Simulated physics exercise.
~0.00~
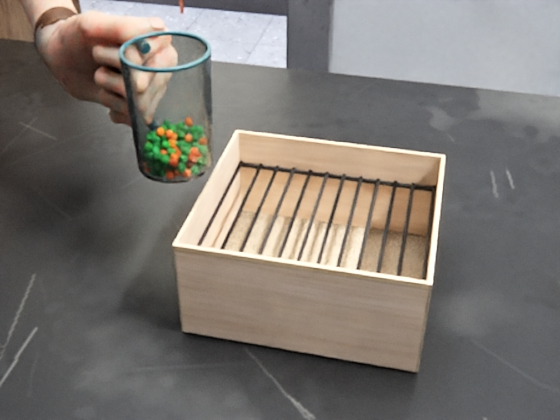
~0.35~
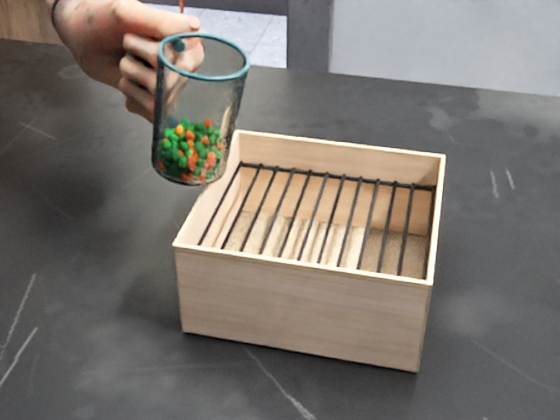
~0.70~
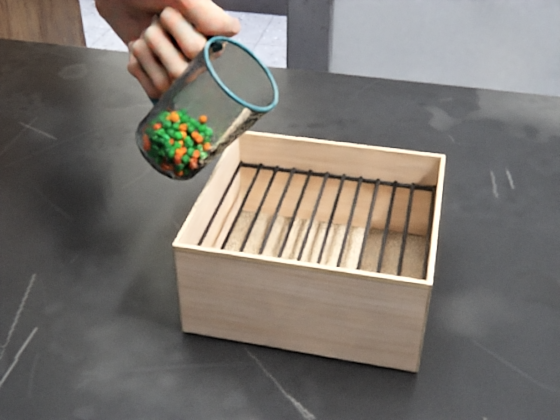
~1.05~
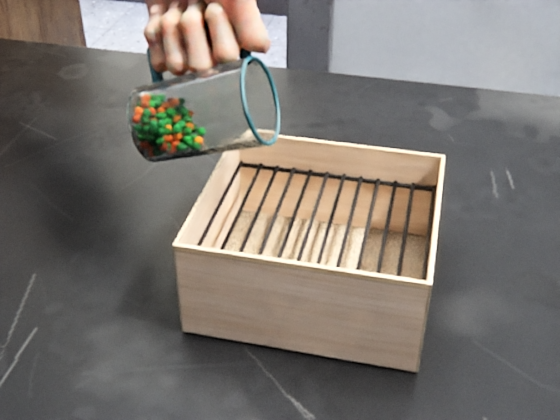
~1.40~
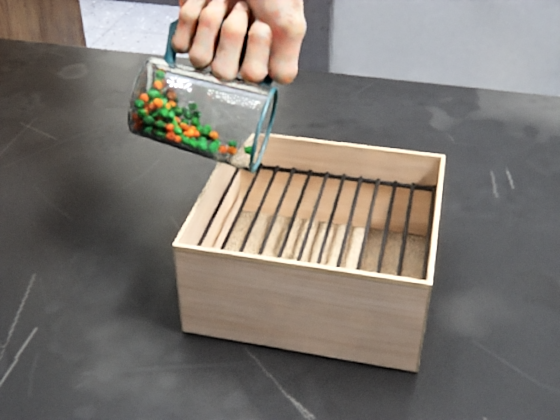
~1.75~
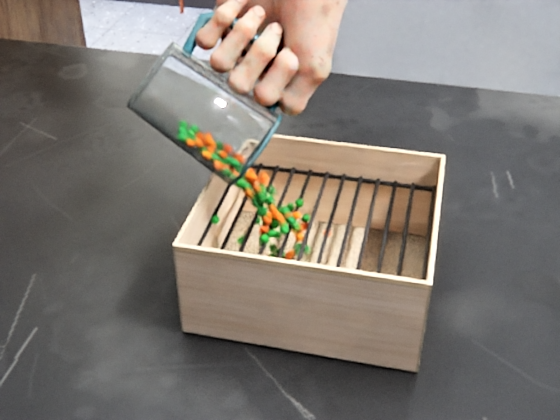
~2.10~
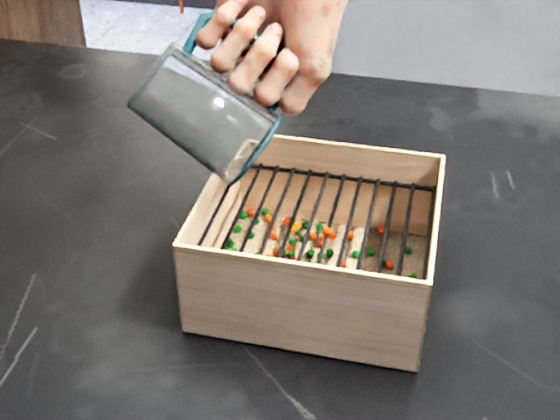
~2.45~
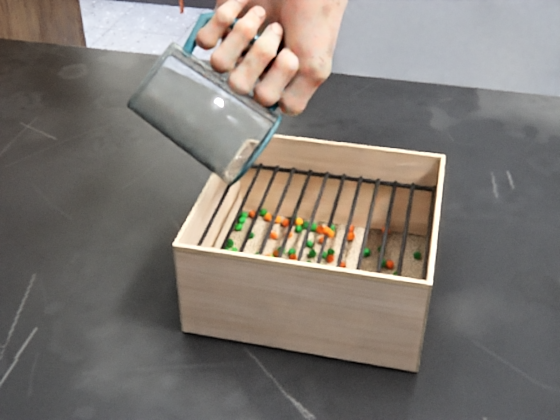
A hand holds a clear cup with a teal rim, partly filled with small green and orange bits, above a dark, scratched tabletop seen from a raised angle. To its right sits an open, pale wooden box with a row of thin black bars running across its inside. The hand moves the cup slightly right and tips it onto its side, the bits sliding toward the rim. As it tilts further, green and orange bits pour out together onto the bars. They drop through and scatter beneath, leaving the cup empty and still tipped over the box.
